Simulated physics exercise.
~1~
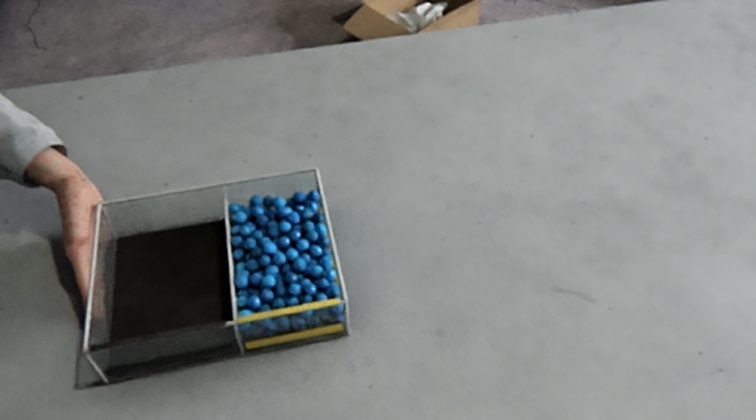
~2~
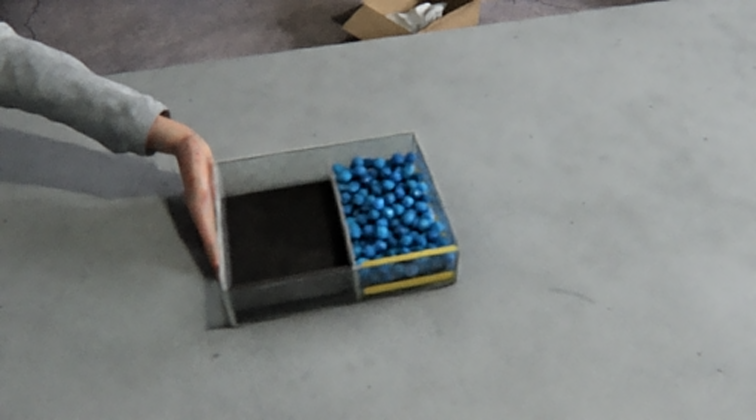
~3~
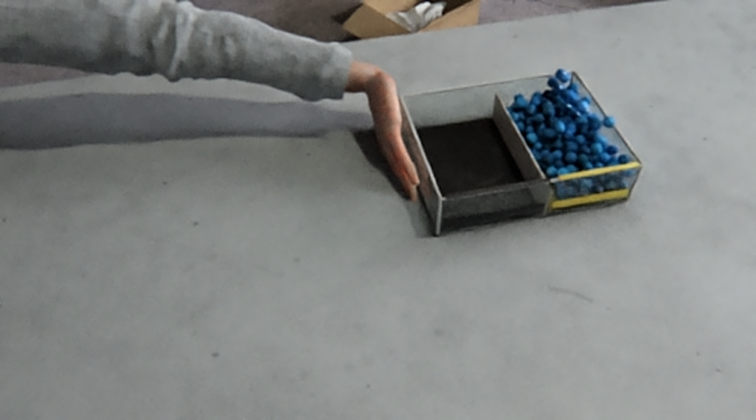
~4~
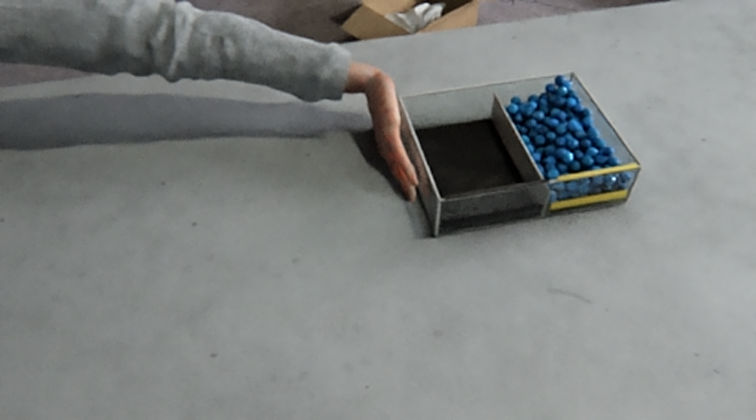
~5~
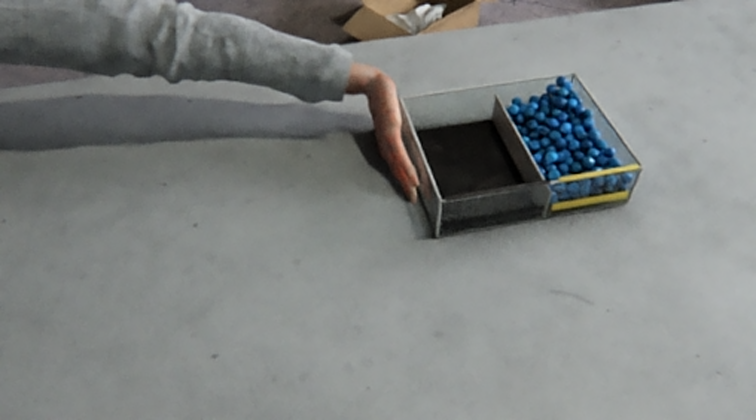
On a grey surface, a hand pushed a clear divided tray, its right section filled with shiny blue balls, to the right and away until it stopped; the balls bunched up briefly, then settled, all still in their section.
